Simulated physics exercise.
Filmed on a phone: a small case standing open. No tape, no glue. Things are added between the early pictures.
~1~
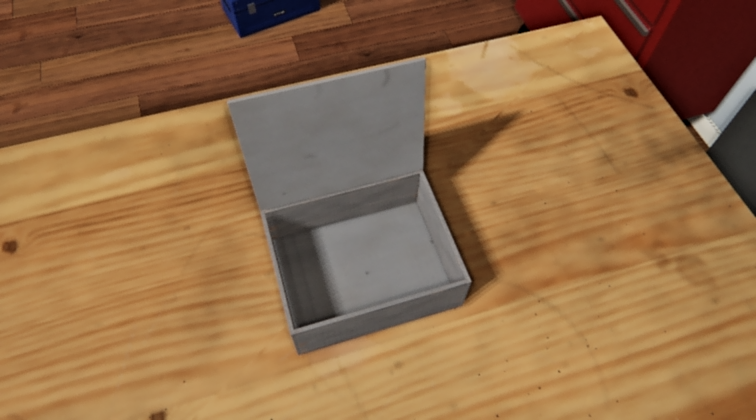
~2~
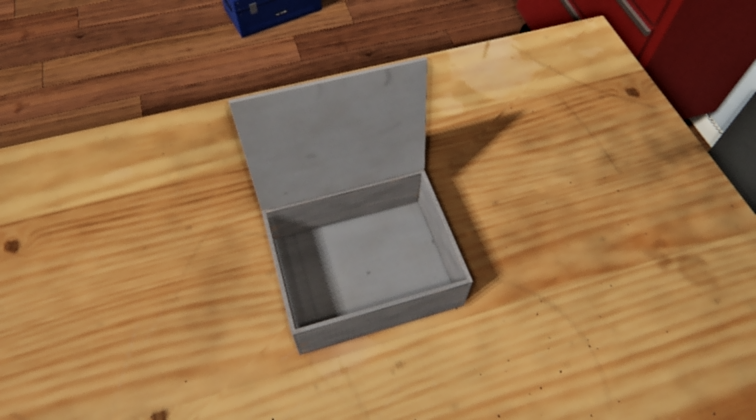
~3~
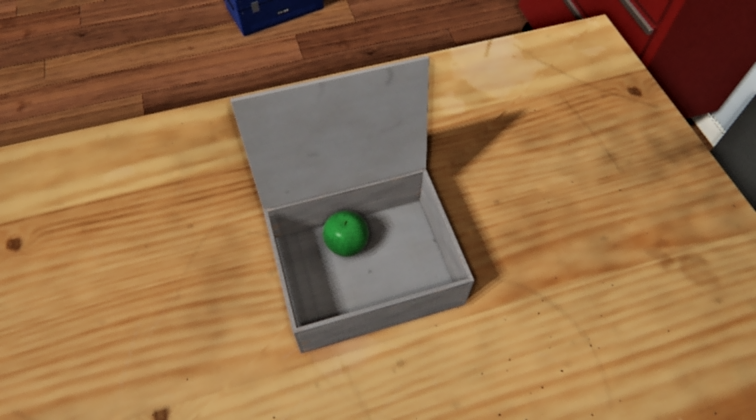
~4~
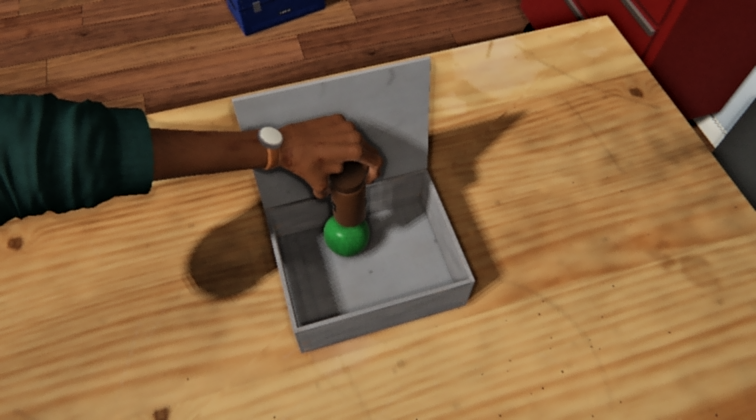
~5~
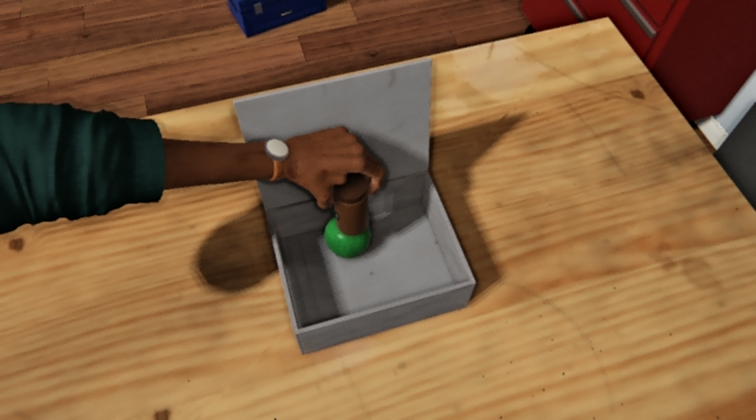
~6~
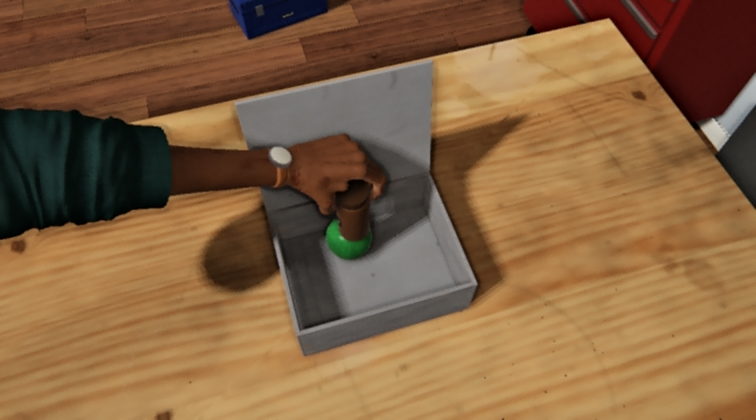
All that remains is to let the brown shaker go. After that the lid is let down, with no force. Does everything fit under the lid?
The lid closes.
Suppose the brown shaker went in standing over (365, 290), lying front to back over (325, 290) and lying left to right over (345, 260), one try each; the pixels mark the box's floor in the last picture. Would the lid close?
In the first case it will not close; in the second case it sits on the rim; in the third case it sits on the rim.
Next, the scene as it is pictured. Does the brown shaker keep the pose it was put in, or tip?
The brown shaker ends up tilted.
Then, 1.10 s on from there, lid starting down; brown shaker on its side near (415, 273); green apple shifted a little.
Then, 1.80 s on from there, lid 32° above the rim; brown shaker on its side near (414, 275); green apple shifted a little.
In the end, lid shut; toppled in the box, brown shaker; green apple unmoved. At the end, from the last picture's camera, brown shaker near (412, 278).
